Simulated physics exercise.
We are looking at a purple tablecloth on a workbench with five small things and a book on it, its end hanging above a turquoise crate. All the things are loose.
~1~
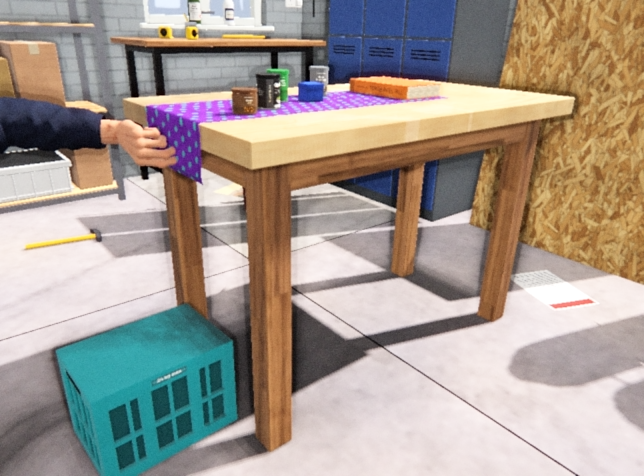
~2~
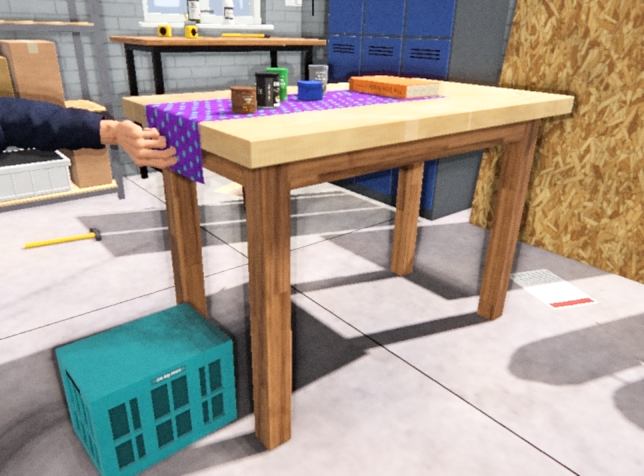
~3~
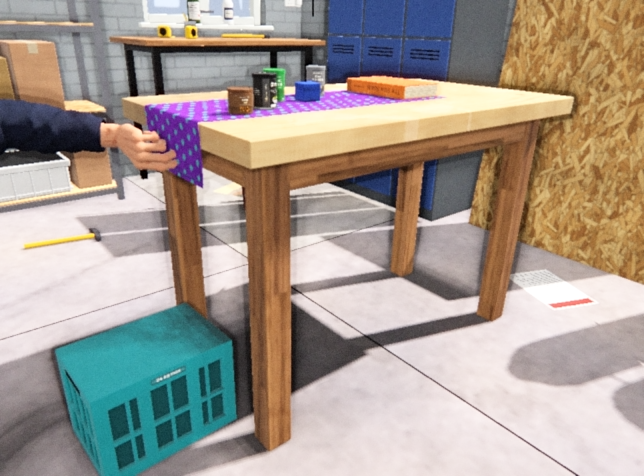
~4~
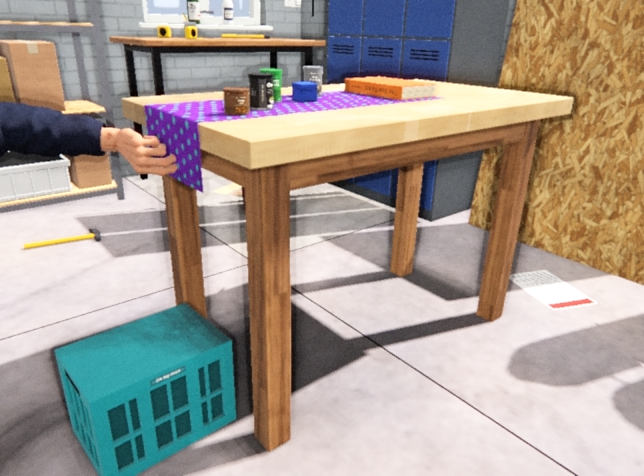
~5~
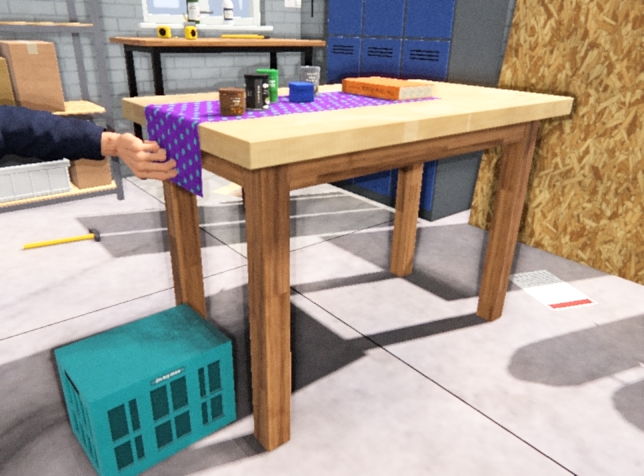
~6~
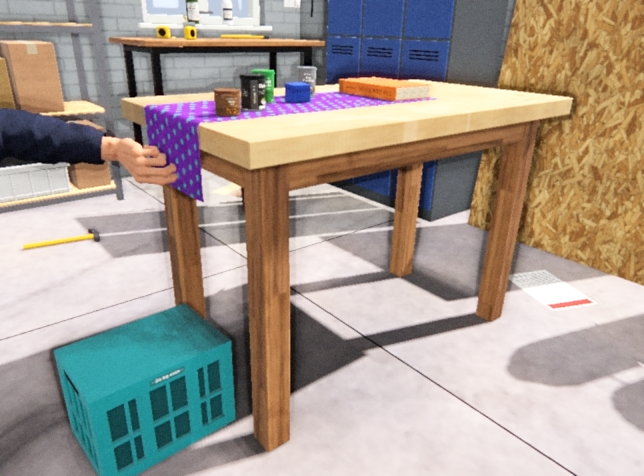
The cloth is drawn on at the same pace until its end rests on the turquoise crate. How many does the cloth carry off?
The count of fallen things is four.
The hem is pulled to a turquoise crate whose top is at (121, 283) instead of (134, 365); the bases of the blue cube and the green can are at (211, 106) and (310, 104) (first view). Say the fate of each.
The blue cube tumbles off; the green can stays on.
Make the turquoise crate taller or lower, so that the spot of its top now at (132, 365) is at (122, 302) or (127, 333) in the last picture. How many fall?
Over the edge go 2 and 3.
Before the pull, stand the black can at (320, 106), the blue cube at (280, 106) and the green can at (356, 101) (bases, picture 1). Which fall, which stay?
The black can comes down, the blue cube comes down, the green can holds on.
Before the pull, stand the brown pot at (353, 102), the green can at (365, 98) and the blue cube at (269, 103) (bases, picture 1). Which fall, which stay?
The brown pot does not fall, the green can survives, the blue cube goes over.
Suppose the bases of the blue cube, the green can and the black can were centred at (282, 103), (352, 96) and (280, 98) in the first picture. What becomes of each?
The blue cube drops off, the green can holds on, the black can falls.
A little later, hem near (180, 280); brown pot and black can gone.
Next, hem on the crate; brown pot, black can, green can and blue cube gone.
When it is over, hem on the crate; brown pot, black can, green can and blue cube gone. It carries off four.
